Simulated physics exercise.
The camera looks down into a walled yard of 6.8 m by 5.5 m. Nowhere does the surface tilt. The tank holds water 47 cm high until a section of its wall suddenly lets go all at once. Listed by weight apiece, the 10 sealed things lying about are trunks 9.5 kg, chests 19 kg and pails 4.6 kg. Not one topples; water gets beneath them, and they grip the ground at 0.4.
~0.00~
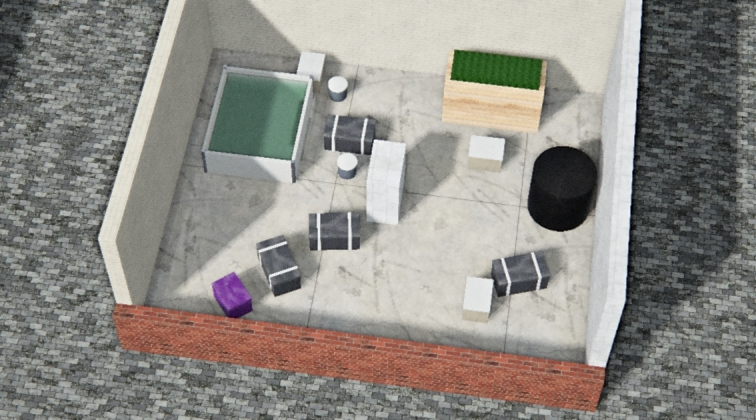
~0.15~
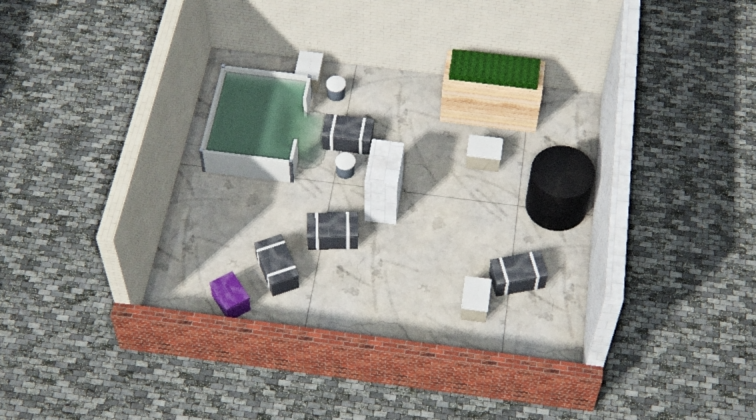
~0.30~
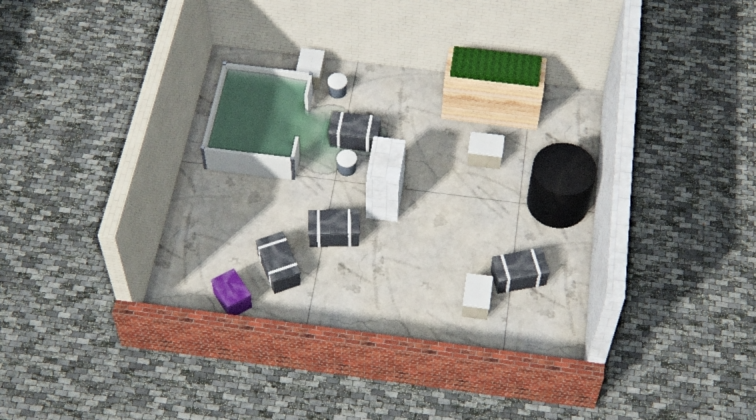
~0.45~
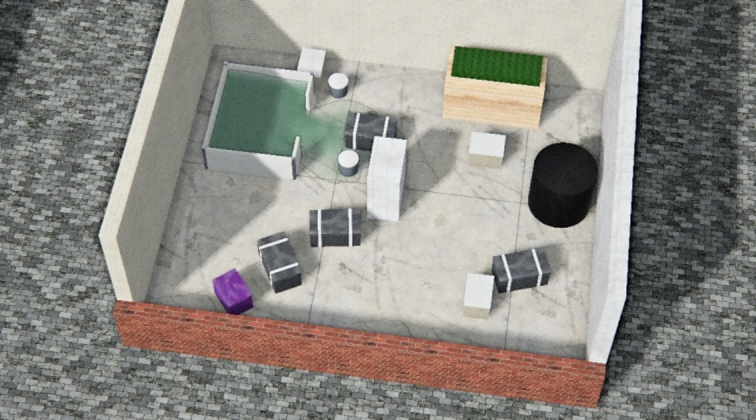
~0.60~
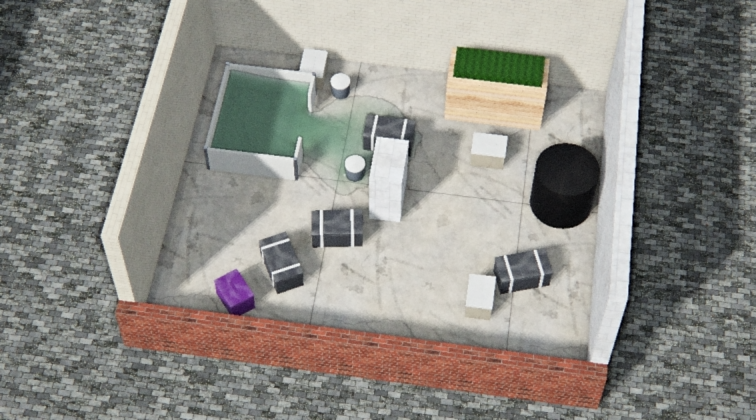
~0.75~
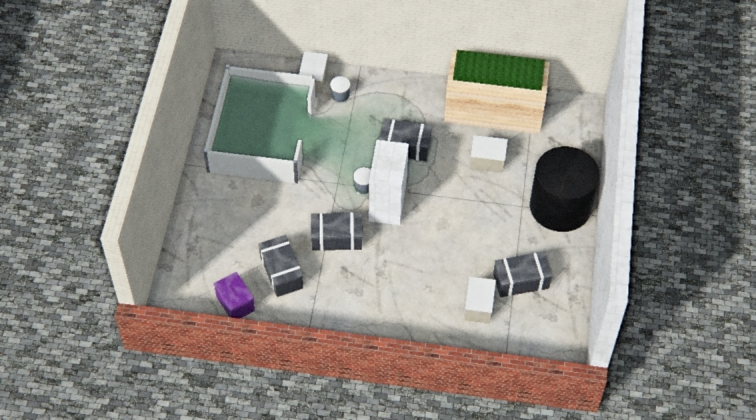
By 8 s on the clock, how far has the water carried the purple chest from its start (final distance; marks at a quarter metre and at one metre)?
Under a quarter metre.
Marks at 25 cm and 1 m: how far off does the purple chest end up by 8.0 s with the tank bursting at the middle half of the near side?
In that case the purple chest gets carried off.
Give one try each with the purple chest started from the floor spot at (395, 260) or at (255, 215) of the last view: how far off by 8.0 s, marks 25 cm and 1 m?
In that order: It hardly budges; it hardly budges.
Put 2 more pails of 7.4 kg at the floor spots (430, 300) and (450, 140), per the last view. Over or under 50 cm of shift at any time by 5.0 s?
Lab note - ordered: Below threshold / above threshold.
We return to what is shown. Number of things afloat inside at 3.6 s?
At that point I count 1.
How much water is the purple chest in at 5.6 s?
Somewhere close to 0 cm.
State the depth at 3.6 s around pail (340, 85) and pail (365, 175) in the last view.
Roughly 1 and 3 cm.
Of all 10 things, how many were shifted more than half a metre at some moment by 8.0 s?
The number is 5.
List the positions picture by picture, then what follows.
The purple chest at (231, 291), on the bottom; 2.3 m2 under water; 0 of 10 have shifted, in the first frame.
The purple chest at (229, 290), on the bottom; 2.8 m2 under water; 0 of 10 have shifted, in the second frame.
The purple chest at (231, 287), on the bottom; water covers 3.2 m2; 1 of 10 have shifted, in the third frame.
The purple chest at (232, 287) rests on the ground; 3.8 m2 under water; 1 of 10 have shifted, in the fourth frame.
The purple chest at (234, 288) rests on the ground; water covers 4.7 m2; 2 of 10 have shifted, in the fifth frame.
The purple chest at (234, 291) rests on the ground; water covers 5.5 m2; 2 of 10 have shifted, in the sixth frame.
After 1.6 s the purple chest is near (234, 291), 0.0 m from its start, aground; 2 afloat.
After 3.6 s the purple chest is near (234, 291), 0.0 m from its start, aground; 1 afloat.
After 5.6 s the purple chest is near (234, 291), 0.0 m from its start, aground; 2 afloat.
After 8.0 s the purple chest is near (234, 291), 0.0 m from its start, aground; 2 afloat.
